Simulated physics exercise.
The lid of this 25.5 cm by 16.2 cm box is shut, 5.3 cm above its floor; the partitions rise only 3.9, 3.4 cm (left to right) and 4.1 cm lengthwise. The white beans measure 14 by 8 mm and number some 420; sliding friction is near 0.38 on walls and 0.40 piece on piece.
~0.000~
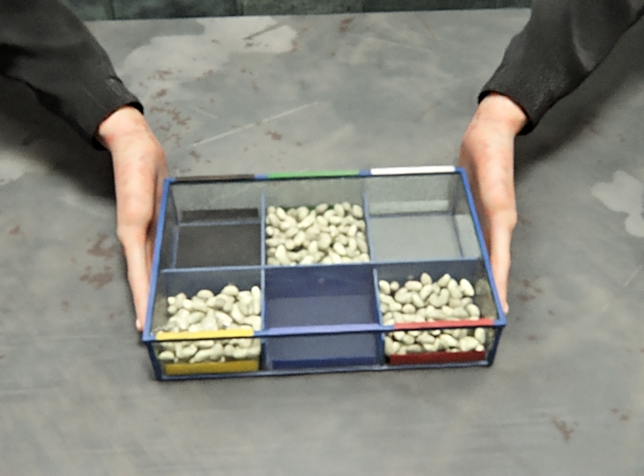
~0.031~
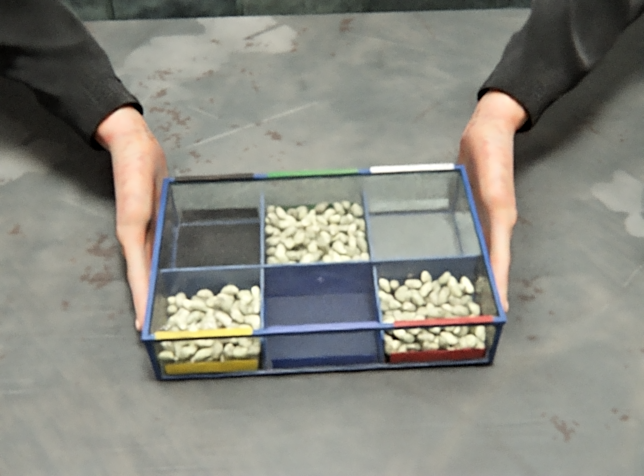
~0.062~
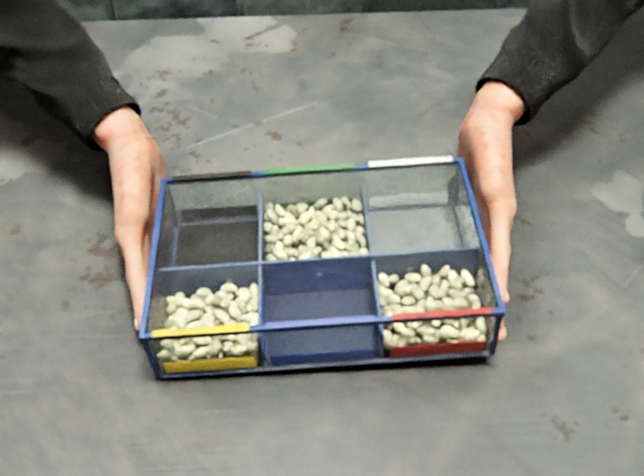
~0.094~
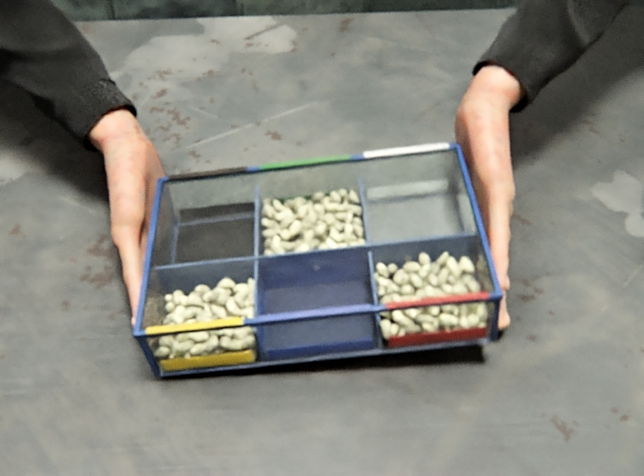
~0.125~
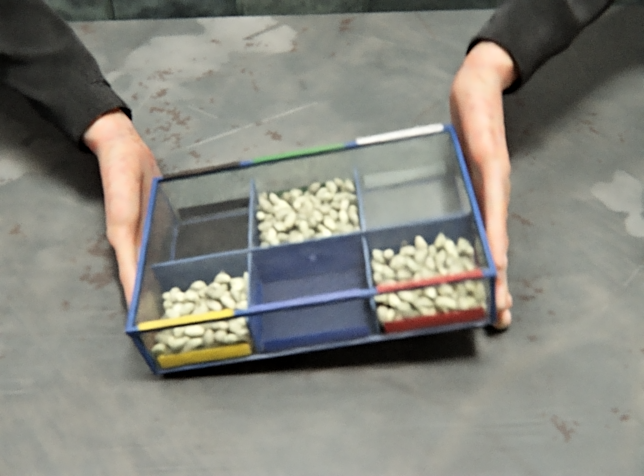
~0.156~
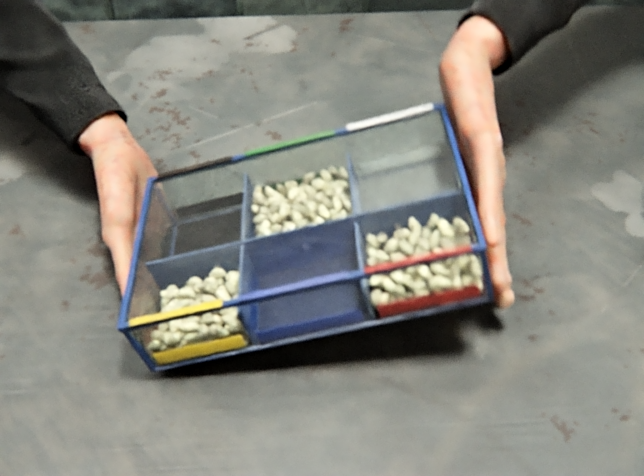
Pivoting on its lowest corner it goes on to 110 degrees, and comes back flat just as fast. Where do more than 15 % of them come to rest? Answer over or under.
Red under, blue under, green over, yellow over, white under, black under.
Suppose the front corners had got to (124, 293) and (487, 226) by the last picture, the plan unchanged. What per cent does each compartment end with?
Red 15; blue 0; green 55; yellow 25; white 0; black 5.
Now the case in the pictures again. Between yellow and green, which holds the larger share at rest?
The green one has more.
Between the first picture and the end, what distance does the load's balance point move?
Some 4.0 cm.
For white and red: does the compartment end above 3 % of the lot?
White no, red yes.
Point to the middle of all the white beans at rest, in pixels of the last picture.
Near (278, 285).
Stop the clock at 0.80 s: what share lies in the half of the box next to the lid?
Some 60 per cent.
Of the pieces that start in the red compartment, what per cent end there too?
Some 30 per cent.
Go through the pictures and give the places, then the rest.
In the first picture, box tilt 0 degrees, front corners at (149, 337) and (500, 322); red 25 %, green 50 %, yellow 25 %.
In the second picture, box tilt 1 degrees, front corners at (148, 337) and (500, 319).
In the third picture, box tilt 3 degrees, front corners at (145, 335) and (499, 310).
In the fourth picture, box tilt 6 degrees, front corners at (140, 332) and (496, 294), lowest corner left back.
In the fifth picture, box tilt 11 degrees, front corners at (133, 329) and (490, 272), lowest corner left back.
In the sixth picture, box tilt 16 degrees, front corners at (125, 325) and (480, 246), lowest corner left back; red 25 %, green 50 %, yellow 25 %. The box's pace is about 165 degrees a second.
Then, at 0.80 s, tilt 110 degrees; red 15 %, blue 5 %, green 45 %, yellow 30 %, black 5 %.
After 1.23 s, tilt 49 degrees; red 10 %, blue 10 %, green 45 %, yellow 30 %, black 5 %.
Then, at 1.74 s, tilt 0 degrees; red 10 %, blue 10 %, green 45 %, yellow 30 %, black 10 %.
By 2.2 s all is still; red 10 %, blue 10 %, green 45 %, yellow 30 %, white 0 %, black 10 %.
